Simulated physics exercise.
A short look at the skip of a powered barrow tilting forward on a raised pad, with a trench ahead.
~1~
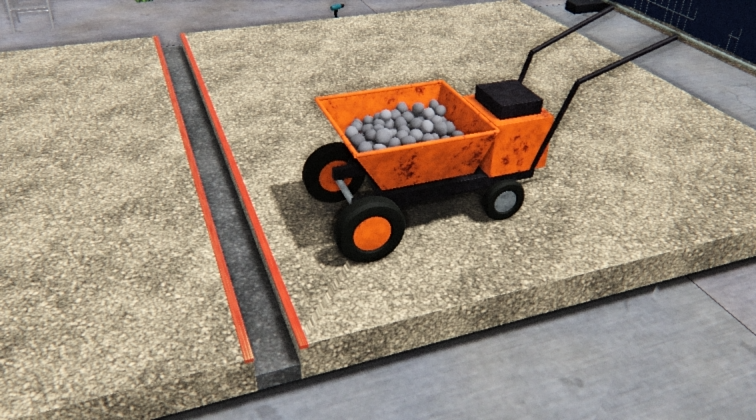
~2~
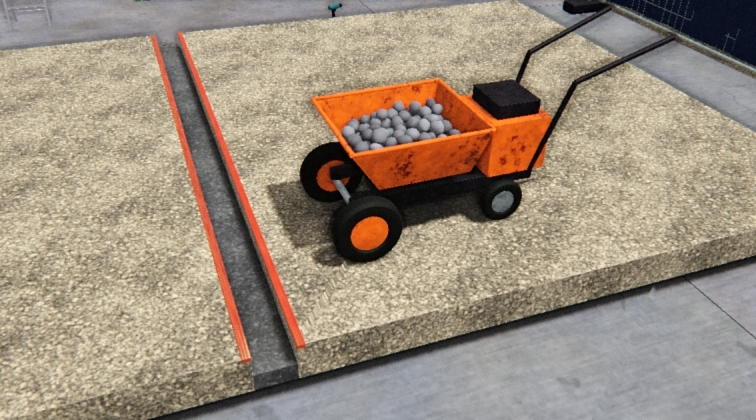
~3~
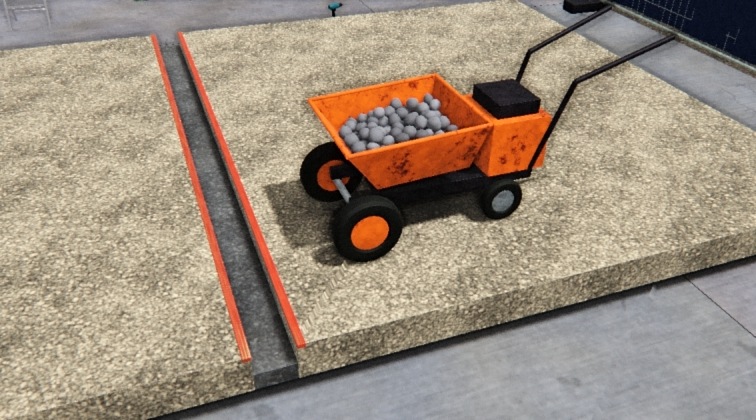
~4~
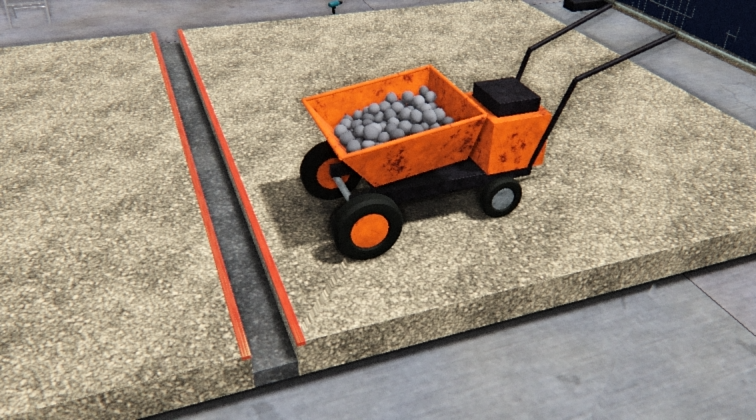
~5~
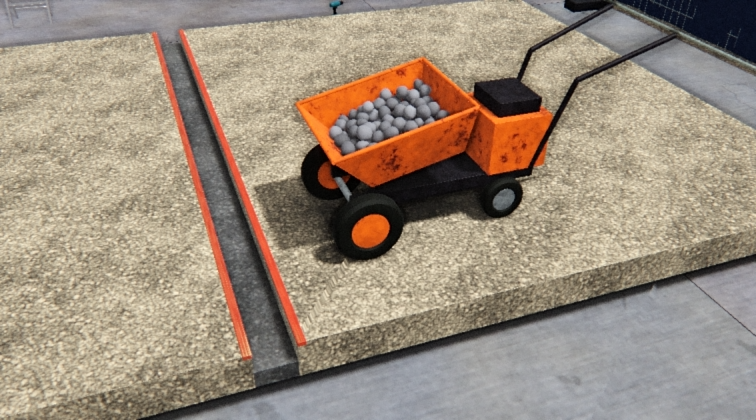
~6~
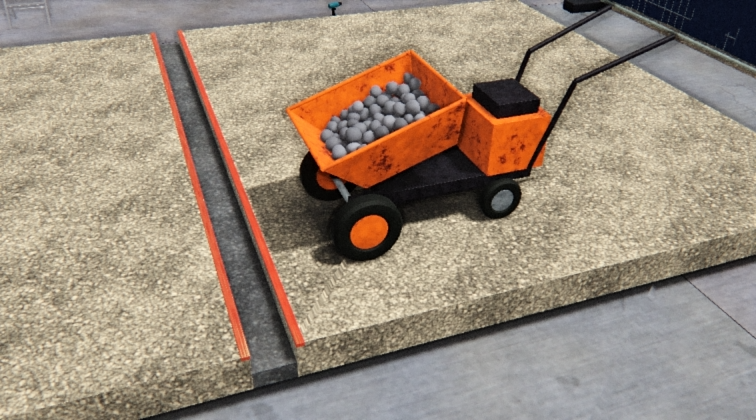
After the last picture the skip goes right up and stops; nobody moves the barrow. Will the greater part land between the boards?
It catches over half.
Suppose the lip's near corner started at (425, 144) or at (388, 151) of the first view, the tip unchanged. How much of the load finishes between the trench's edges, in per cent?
Roughly 20 per cent, and 50 per cent.
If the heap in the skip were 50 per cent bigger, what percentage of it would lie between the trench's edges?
It comes to 60 per cent or so.
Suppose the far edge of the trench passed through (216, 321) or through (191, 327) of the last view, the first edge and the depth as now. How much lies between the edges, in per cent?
Near 90 % and 100 %.
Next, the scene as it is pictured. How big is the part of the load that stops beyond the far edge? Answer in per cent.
Roughly 20 in a hundred.
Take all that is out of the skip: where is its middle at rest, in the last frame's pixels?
Roughly at (236, 250).
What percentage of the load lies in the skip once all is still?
Close to 0 per cent.
Shortly afterwards, skip tipped steeply; the whole lot in the skip.
Next, skip tipped right over; the bulk in the skip; near a quarter in or heaped over the trench; only a few beyond it; only a few falling.
Some moments later, skip tipped right over; a little in the skip; a little short of the trench; near two thirds in or heaped over the trench; near a quarter beyond it.
In the end, skip tipped right over; a little short of the trench; near two thirds in or heaped over the trench; near a quarter beyond it.
